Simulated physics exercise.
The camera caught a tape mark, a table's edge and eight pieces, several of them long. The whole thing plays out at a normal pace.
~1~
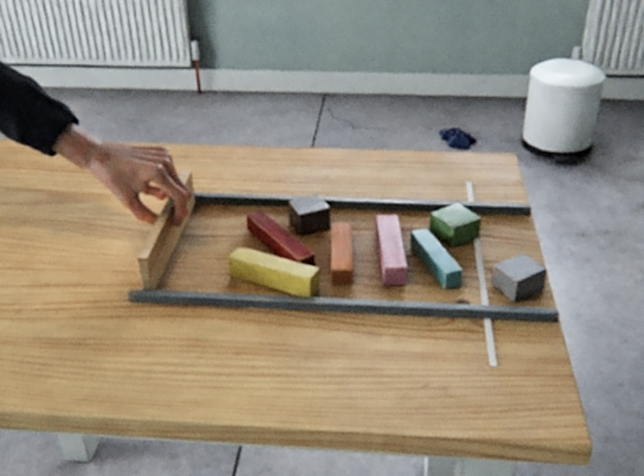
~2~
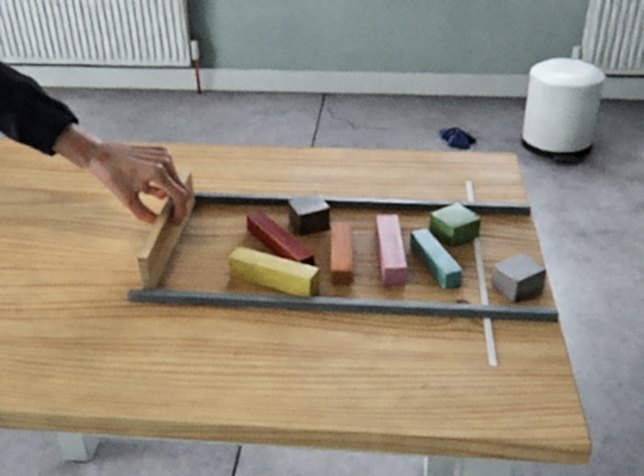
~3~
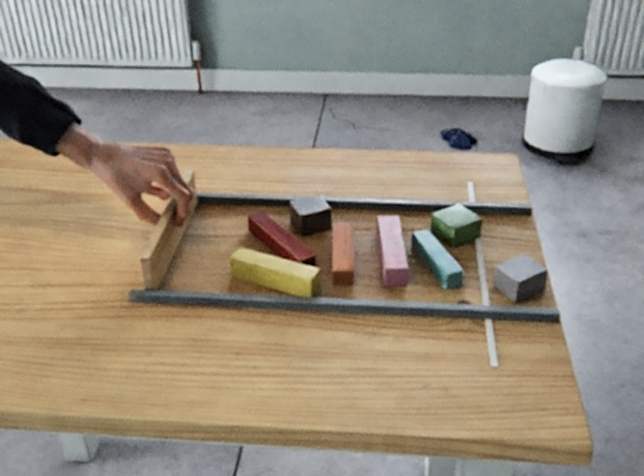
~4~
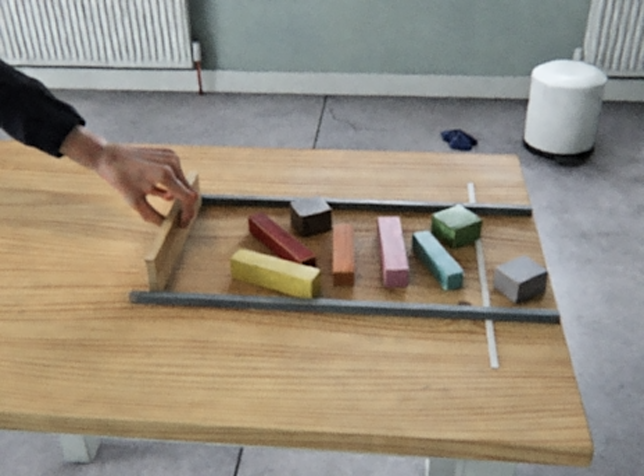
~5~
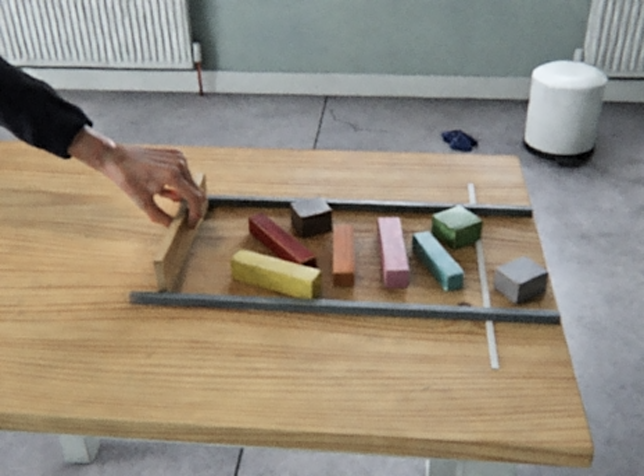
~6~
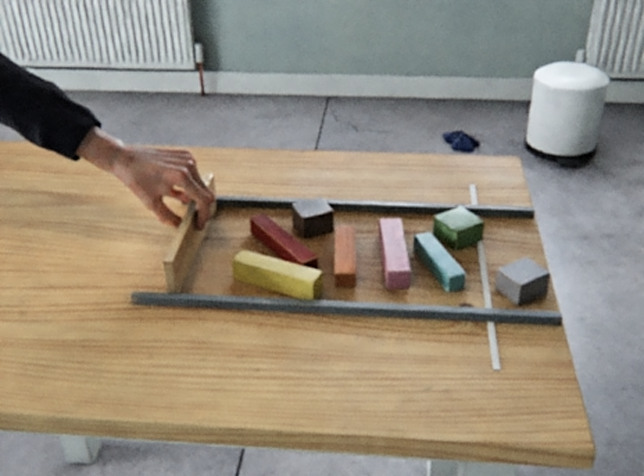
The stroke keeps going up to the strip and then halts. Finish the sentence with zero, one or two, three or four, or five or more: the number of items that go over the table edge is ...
The number of items that go over the table edge is three or four.
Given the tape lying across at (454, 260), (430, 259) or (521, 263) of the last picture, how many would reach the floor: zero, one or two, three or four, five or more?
Tape by tape, the falls would be one to two, then none, then 5 or more.
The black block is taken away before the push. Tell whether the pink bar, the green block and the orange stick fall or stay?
As for the pink bar, it is retained; the green block is not retained; the orange stick is retained.
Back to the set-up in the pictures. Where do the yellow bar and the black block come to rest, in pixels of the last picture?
In the last picture they sit at about (538, 296) and about (497, 217).
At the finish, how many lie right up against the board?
In total, 3.
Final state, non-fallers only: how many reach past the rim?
Answer: 2.
Early on, none off yet; grey block at rest near (522, 281); green block at rest near (458, 228); turquoise bar at rest near (438, 261).
A while later, none off yet; grey block at rest near (522, 281); green block moving near (465, 226); turquoise bar travelled a little near (466, 258).
Further along, none off yet; grey block travelled a little near (548, 284); green block travelled well along near (516, 217); turquoise bar travelled about its own width near (532, 250).
Finally, the number that fall off is three or four; lost, pink bar, turquoise bar, green block and grey block.
